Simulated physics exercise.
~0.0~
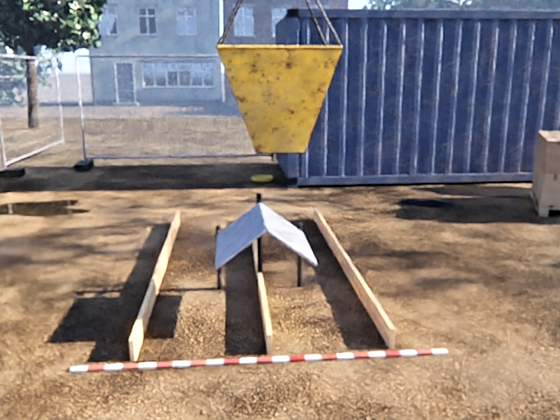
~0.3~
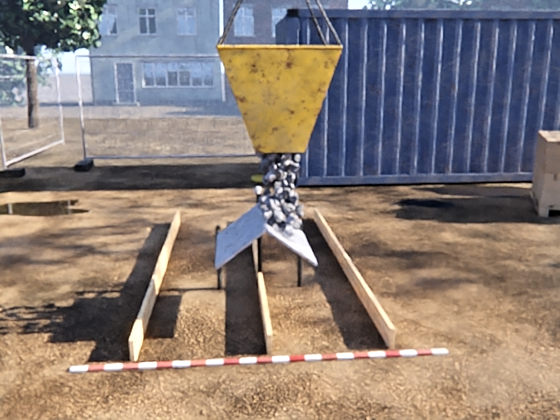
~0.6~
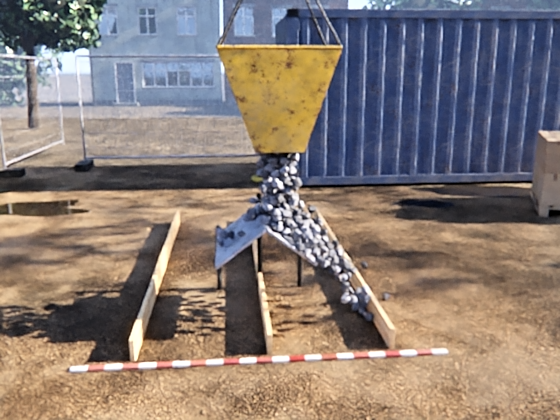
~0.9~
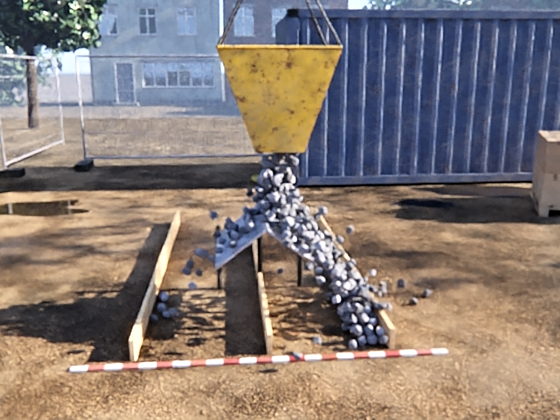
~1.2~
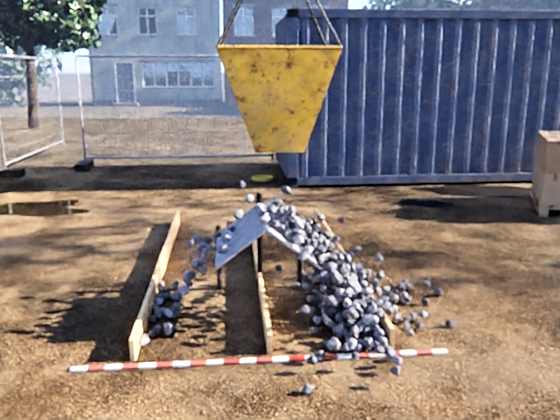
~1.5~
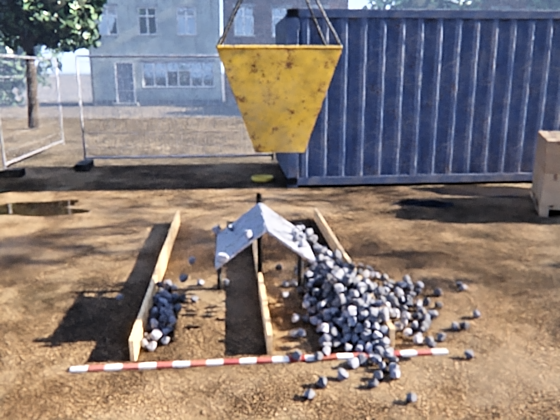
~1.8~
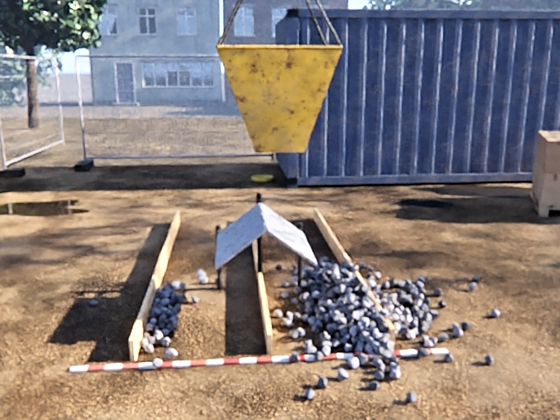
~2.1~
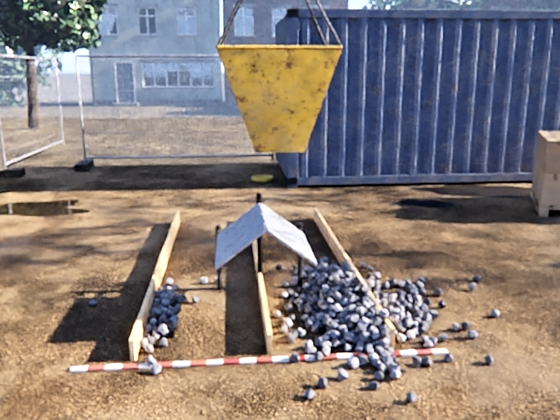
A yellow skip drops grey stones onto a steel ridge, and most settle on the right.
